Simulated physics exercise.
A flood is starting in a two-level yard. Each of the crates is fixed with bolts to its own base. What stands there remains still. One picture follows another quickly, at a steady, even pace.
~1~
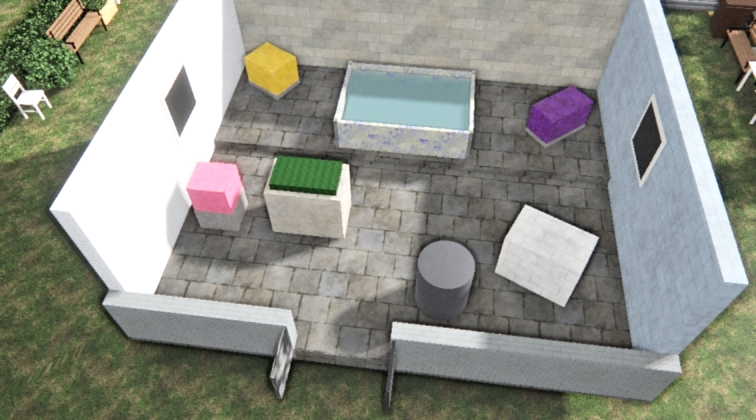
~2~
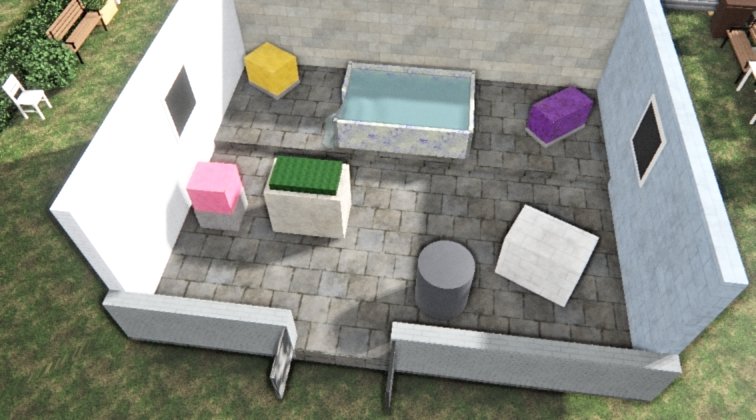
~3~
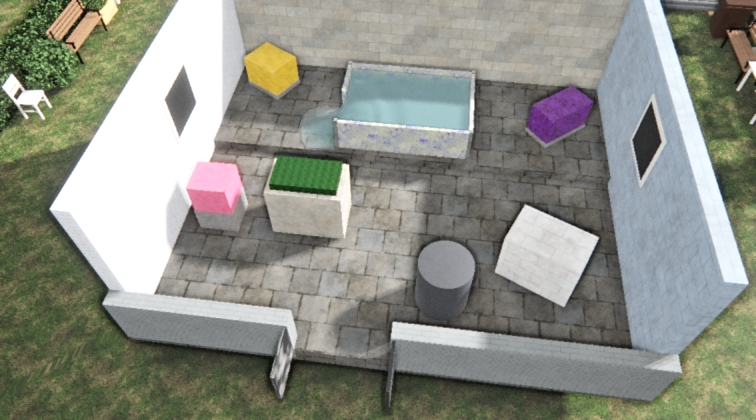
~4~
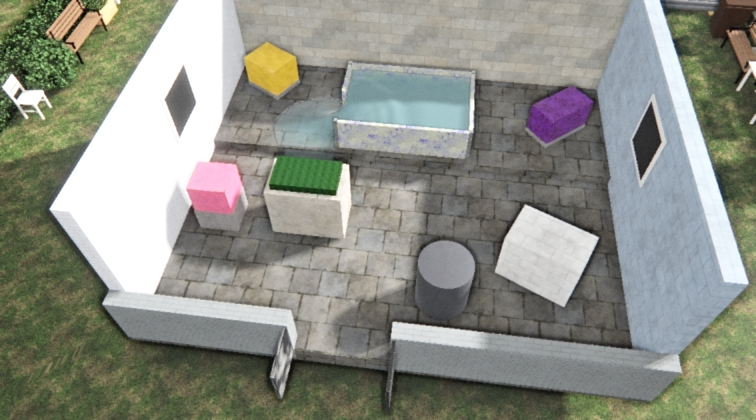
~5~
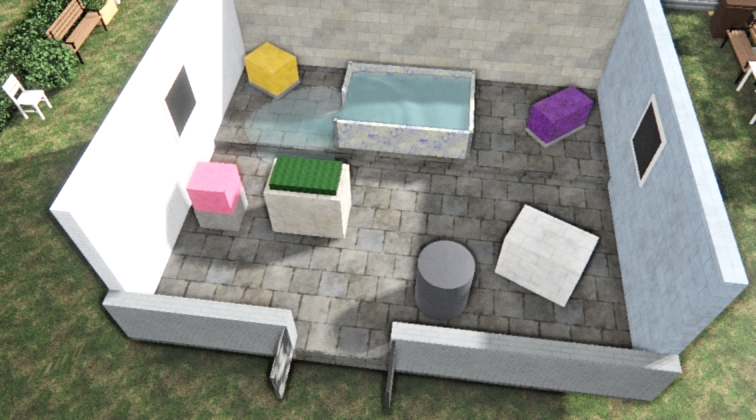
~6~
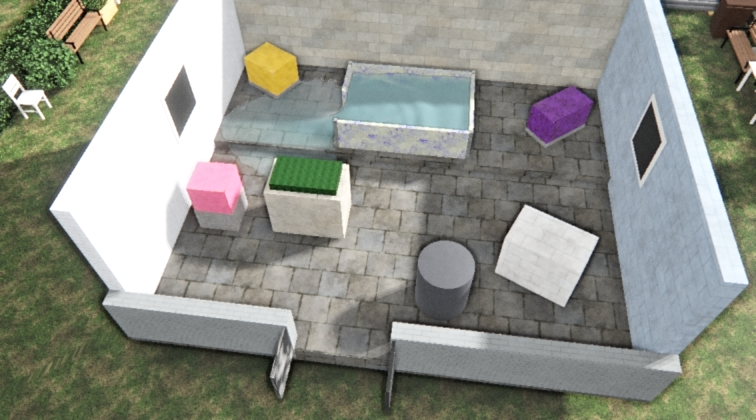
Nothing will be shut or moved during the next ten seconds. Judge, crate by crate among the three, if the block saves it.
My prediction: The purple crate will be spared. The yellow crate will be hit by the water. The pink crate will be spared.
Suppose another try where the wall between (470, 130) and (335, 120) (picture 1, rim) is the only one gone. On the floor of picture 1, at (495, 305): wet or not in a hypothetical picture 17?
I reckon it ends up drenched.
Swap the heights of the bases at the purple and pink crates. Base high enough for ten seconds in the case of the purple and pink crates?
In short: Purple is not reached; pink is reached.
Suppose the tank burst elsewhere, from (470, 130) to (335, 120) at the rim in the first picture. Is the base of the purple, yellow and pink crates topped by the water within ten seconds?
The purple crate is not overtopped, the yellow crate is not overtopped, and the pink crate is not overtopped.
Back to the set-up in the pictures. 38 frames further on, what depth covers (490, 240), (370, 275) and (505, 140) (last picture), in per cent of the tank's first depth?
First 0, next 4, last 0 in a hundred.
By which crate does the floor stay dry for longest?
Go for the crate marked purple.
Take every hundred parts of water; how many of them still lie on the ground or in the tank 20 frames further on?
Some 100 parts in a hundred have not run off.
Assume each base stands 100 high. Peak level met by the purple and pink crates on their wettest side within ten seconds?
In turn 60 and 50 per cent.
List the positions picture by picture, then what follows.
The water tank at (407, 99) is whole and still, in the first picture.
The front is at a hidden place, out from the gap at (343, 122), in the second picture.
Water pours out at (343, 123) and has run to (309, 116), in the third picture.
Water pours out at (343, 124) and has run to (277, 127), in the fourth picture.
The front is at (248, 129), out from the gap at (343, 123), in the fifth picture.
Water pours out at (343, 123) and has run to (225, 129), in the sixth picture.
A moment on, water covers 15 % of the floor; the purple crate not reached, the yellow crate water round its plinth, the pink crate water round its plinth.
Next, water covers 25 % of the floor; the purple crate not reached, the yellow crate water round its plinth, the pink crate water round its plinth.
Then, water covers 35 % of the floor; the purple crate not reached, the yellow crate water round its plinth, the pink crate water round its plinth.
Later, water covers 60 % of the floor; the purple crate water round its plinth, the yellow crate water round its plinth, the pink crate water round its plinth.
In the end, water covers 90 % of the floor; the purple crate stayed above the water, the yellow crate was topped, the pink crate stayed above the water.
